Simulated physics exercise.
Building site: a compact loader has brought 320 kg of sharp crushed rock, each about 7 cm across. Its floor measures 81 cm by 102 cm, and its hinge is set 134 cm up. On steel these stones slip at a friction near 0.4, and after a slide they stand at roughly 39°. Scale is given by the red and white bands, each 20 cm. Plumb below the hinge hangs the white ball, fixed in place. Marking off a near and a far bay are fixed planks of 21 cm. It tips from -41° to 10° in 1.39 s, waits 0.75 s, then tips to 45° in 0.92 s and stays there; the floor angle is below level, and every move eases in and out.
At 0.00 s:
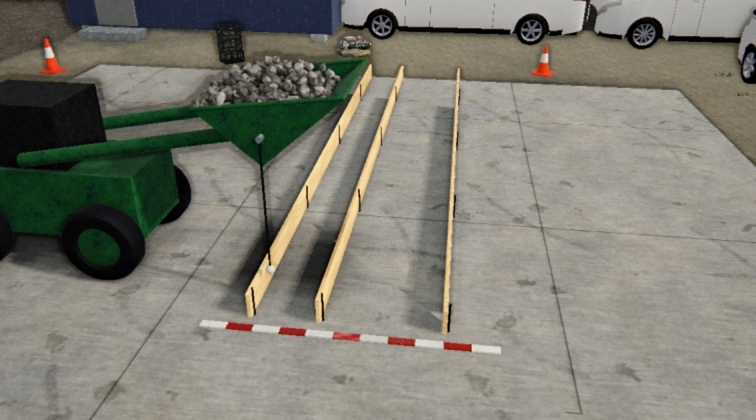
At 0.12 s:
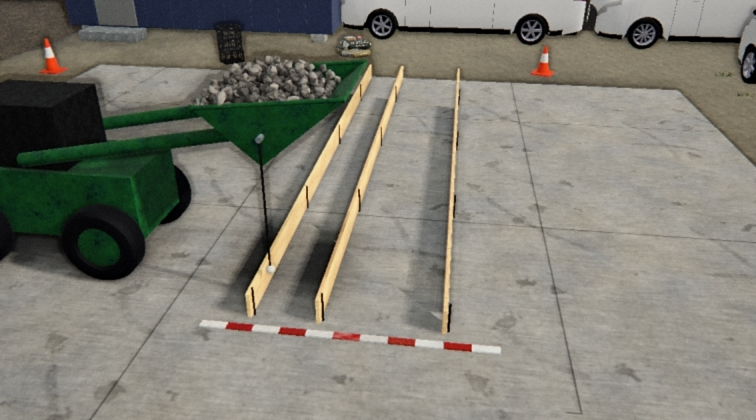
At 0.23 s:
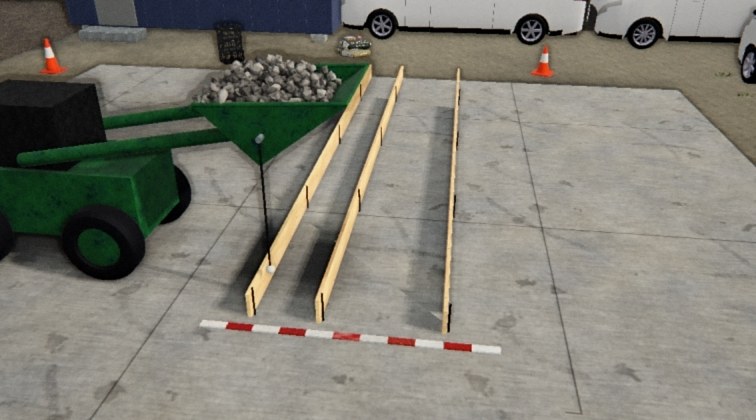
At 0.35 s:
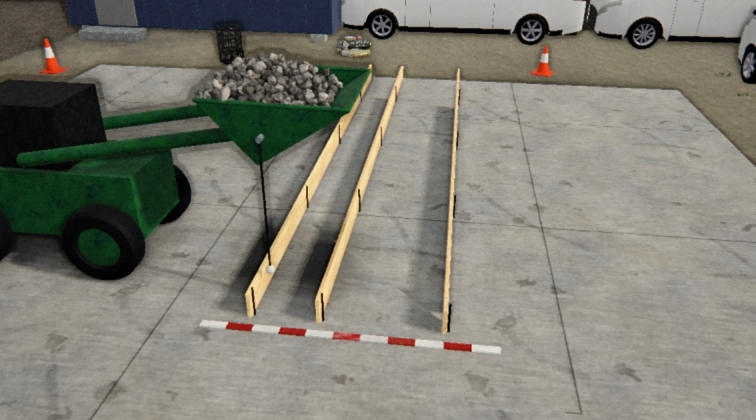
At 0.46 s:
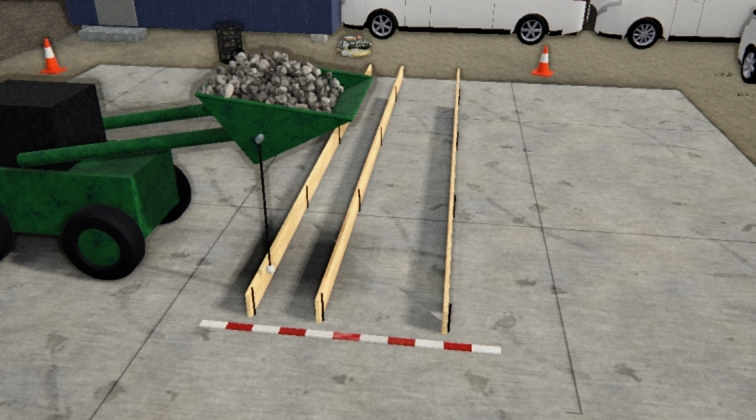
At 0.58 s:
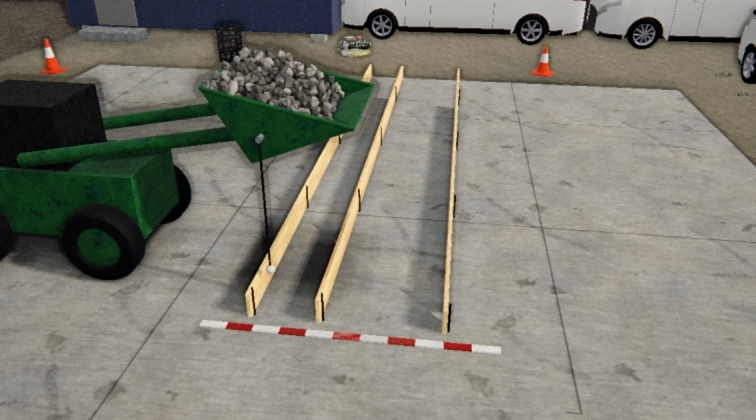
A green loader's bucket, heaped with gray crushed rock, slowly tilted its front edge downward above three long wooden boards on the concrete, and the stones shifted slightly while the loader itself stayed put.
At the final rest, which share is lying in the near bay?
About 0 out of 100.
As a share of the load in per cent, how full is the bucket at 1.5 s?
Held: Approx. 100 %.
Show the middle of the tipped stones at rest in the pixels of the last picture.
About (387, 256).
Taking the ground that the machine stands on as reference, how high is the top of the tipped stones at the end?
About 30 cm higher than the ground.
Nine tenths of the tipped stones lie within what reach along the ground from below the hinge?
Distance along the ground: Some 120 cm.
After 1.0 s the floor is at 2°; 100 % in the bucket; the foremost stones are at (332, 124).
After 1.5 s the floor is at 10°; 99 % in the bucket, 1 % in the far bay; the foremost stones are at (356, 149).
After 3.5 s the floor is at 45°; 1 % in the bucket, 2 % in the near bay, 98 % in the far bay; the foremost stones are at (441, 269).
After 6.1 s the floor is at 45°; 0 % in the bucket, 100 % in the far bay; the foremost stones are at (442, 273).
